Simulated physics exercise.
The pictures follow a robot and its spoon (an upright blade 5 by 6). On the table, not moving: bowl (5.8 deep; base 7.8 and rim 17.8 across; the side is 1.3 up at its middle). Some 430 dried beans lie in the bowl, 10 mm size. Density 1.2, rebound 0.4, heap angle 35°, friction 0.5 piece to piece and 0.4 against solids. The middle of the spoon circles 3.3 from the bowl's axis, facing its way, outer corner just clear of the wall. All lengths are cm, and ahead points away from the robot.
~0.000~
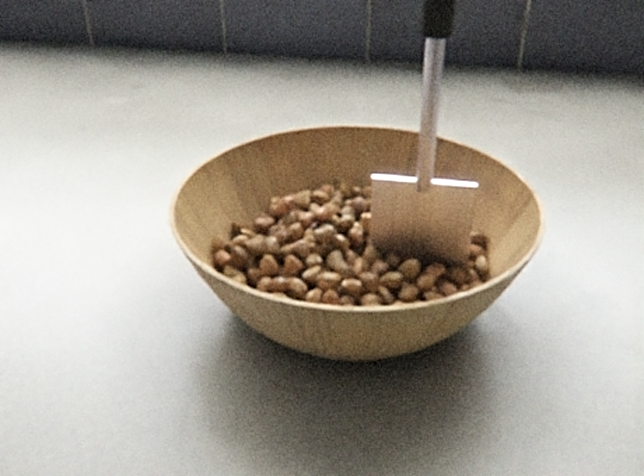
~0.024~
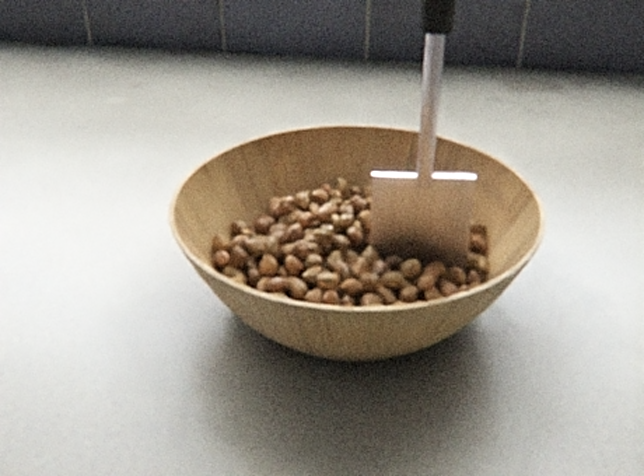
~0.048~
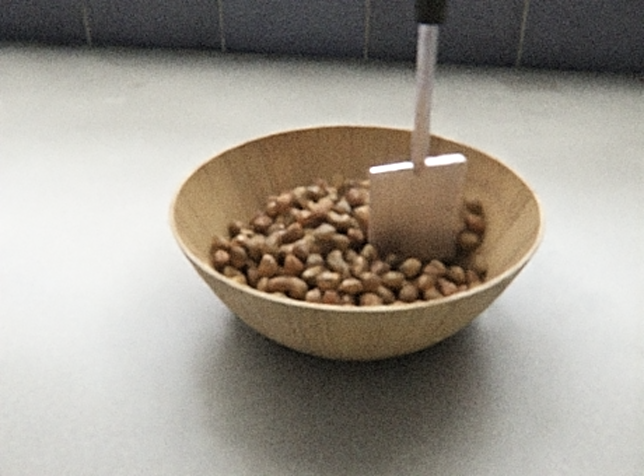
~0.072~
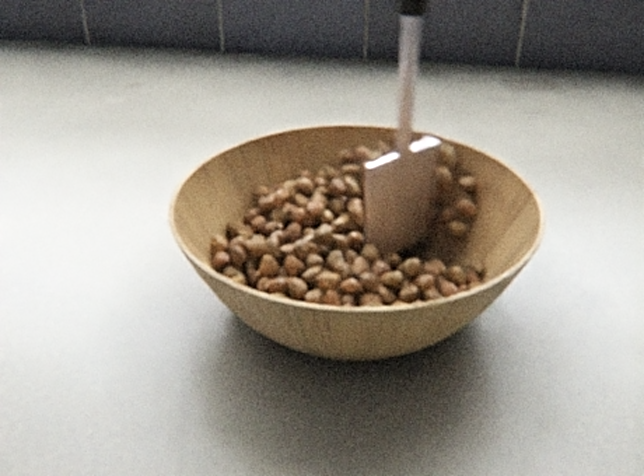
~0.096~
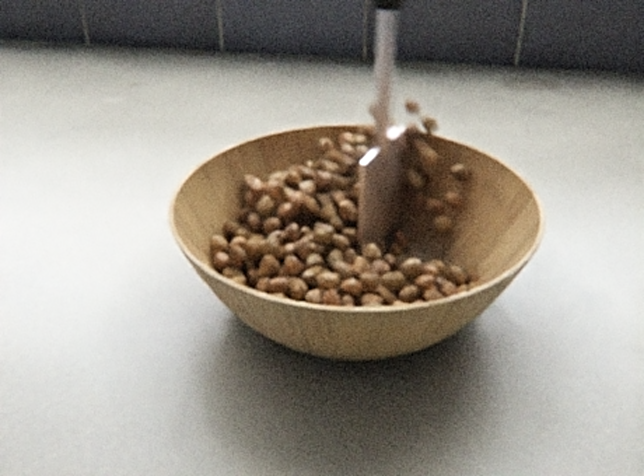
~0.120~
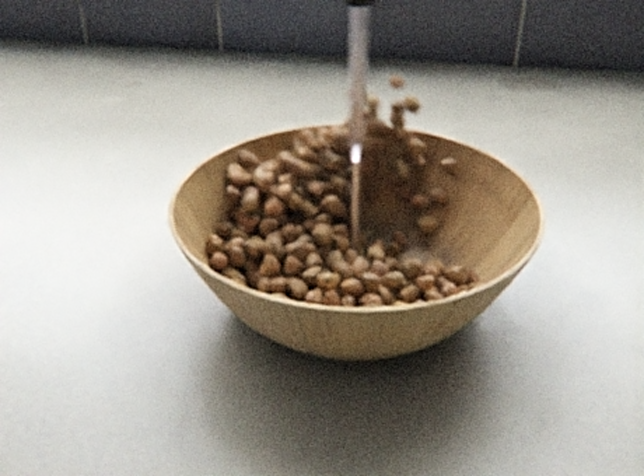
To begin with, a flat metal blade on an upright handle stands among brown beans in a wooden bowl on a pale surface. The blade starts to turn and sweeps leftward, swinging edge-on while the beans shift and pile up behind it, and a few fly up near the back rim.
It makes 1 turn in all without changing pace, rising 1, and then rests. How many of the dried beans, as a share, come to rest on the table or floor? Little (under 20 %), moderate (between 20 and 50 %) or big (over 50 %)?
Answer: Moderate; between 20 and 50 % of the dried beans finish on the table or floor.
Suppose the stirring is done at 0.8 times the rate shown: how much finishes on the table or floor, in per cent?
About 15 per cent.
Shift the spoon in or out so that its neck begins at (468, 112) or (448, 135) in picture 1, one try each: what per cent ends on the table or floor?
Some 5 and 30 per cent.
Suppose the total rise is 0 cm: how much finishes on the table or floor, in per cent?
Some 30 per cent.
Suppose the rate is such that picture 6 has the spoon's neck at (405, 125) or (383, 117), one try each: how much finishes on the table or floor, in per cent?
About 5 and 10 per cent.
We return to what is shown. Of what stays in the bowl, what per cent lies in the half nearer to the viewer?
Some 45 per cent.
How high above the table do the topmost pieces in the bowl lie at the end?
Roughly 5.5 cm.
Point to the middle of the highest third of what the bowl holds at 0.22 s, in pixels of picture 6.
At about (236, 229).
By 0.22 s, 194° round, highest piece 9 above the table; 405 in the bowl, 2 on the table or floor, 26 in flight or on the tool.
By 0.32 s, 292° round, highest piece 12 above the table; 348 in the bowl, 34 on the table or floor, 51 in flight or on the tool.
By 0.57 s, 0° round, highest piece 7 above the table; 311 in the bowl, 121 on the table or floor, 1 in flight or on the tool.
By 1.27 s, 0° round, highest piece 7 above the table; 311 in the bowl, 122 on the table or floor.
Final count, 311 in the bowl, 122 on the table or floor. That is 28 % on the table or floor.
